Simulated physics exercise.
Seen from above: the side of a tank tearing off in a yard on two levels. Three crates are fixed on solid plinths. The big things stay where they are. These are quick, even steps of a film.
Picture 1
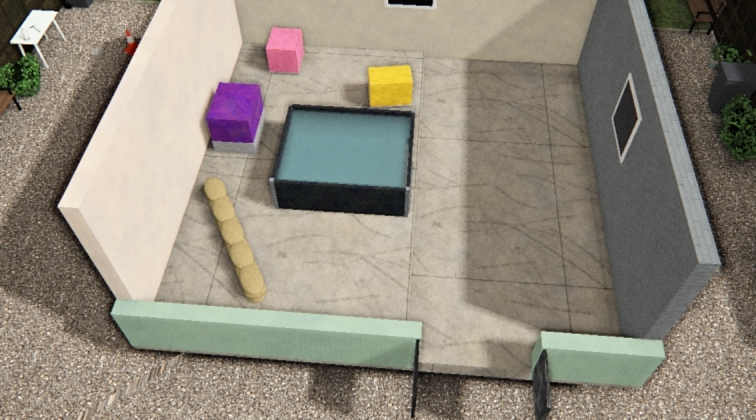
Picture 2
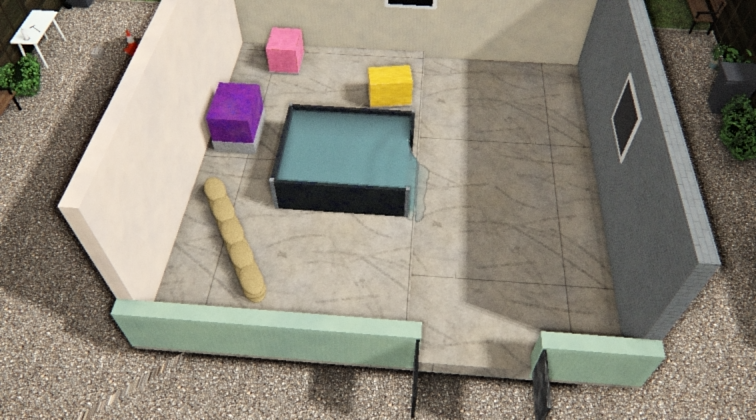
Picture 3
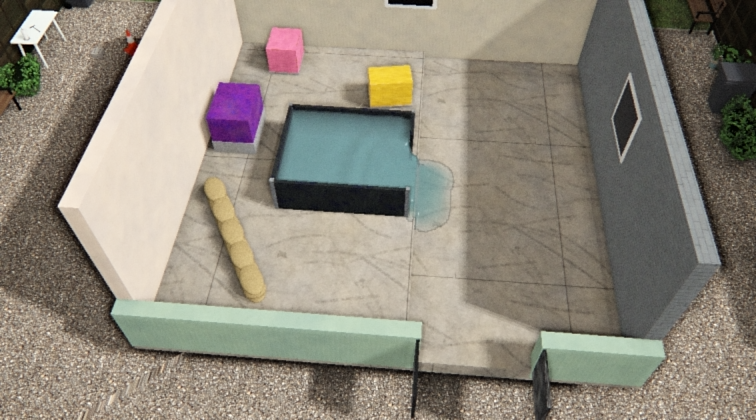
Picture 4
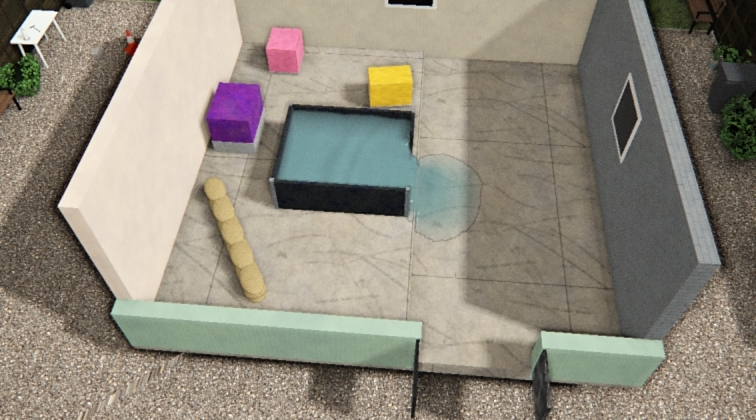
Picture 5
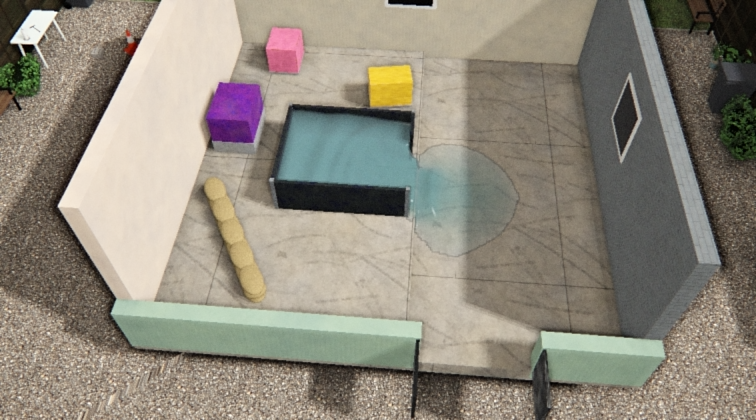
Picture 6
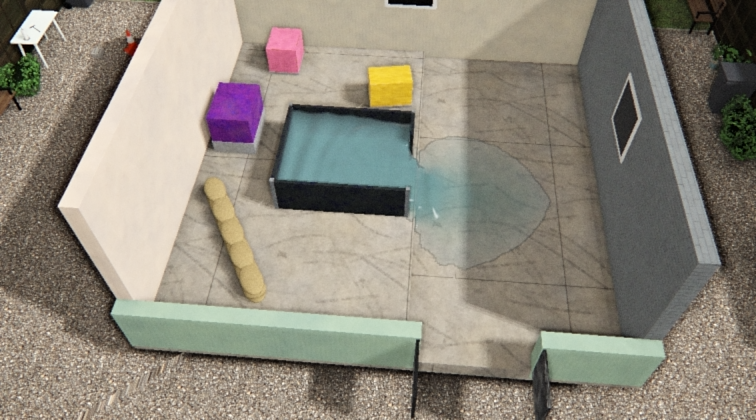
Water pouring from the torn right side of an open dark tank, spreading in a widening pool across a walled yard.
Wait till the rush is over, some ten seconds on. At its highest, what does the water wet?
In the end: The yellow crate keeps dry; the pink crate keeps dry; the purple crate keeps dry.
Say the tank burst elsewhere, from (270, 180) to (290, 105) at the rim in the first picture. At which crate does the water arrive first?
It is the purple one.
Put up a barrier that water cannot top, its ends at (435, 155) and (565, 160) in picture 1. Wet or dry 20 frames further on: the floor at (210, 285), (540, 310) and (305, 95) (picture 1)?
In turn: Free of water, under water, not flooded.
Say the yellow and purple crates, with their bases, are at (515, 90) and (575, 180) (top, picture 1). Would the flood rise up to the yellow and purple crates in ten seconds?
The yellow one is soaked; the purple one ends up wet.
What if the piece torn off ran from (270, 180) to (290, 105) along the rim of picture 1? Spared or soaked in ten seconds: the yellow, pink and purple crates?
One by one: The yellow one ends up wet; the pink one gets wet; the purple one is wetted.
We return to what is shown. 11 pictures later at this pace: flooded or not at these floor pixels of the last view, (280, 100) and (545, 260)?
One after the other: Dry, wet.
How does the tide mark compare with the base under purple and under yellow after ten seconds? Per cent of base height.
Roughly 0 per cent, then 10 per cent.
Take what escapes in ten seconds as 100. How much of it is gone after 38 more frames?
Near 40 in a hundred.
A moment on, water covers 25 % of the floor; the yellow crate not reached, the pink crate not reached, the purple crate not reached.
Next, water covers 30 % of the floor; the yellow crate not reached, the pink crate not reached, the purple crate not reached.
Then, water covers 35 % of the floor; the yellow crate not reached, the pink crate not reached, the purple crate not reached.
Later, water covers 50 % of the floor; the yellow crate not reached, the pink crate not reached, the purple crate not reached.
In the end, water covers 50 % of the floor; the yellow crate stayed above the water, the pink crate stayed above the water, the purple crate stayed above the water.
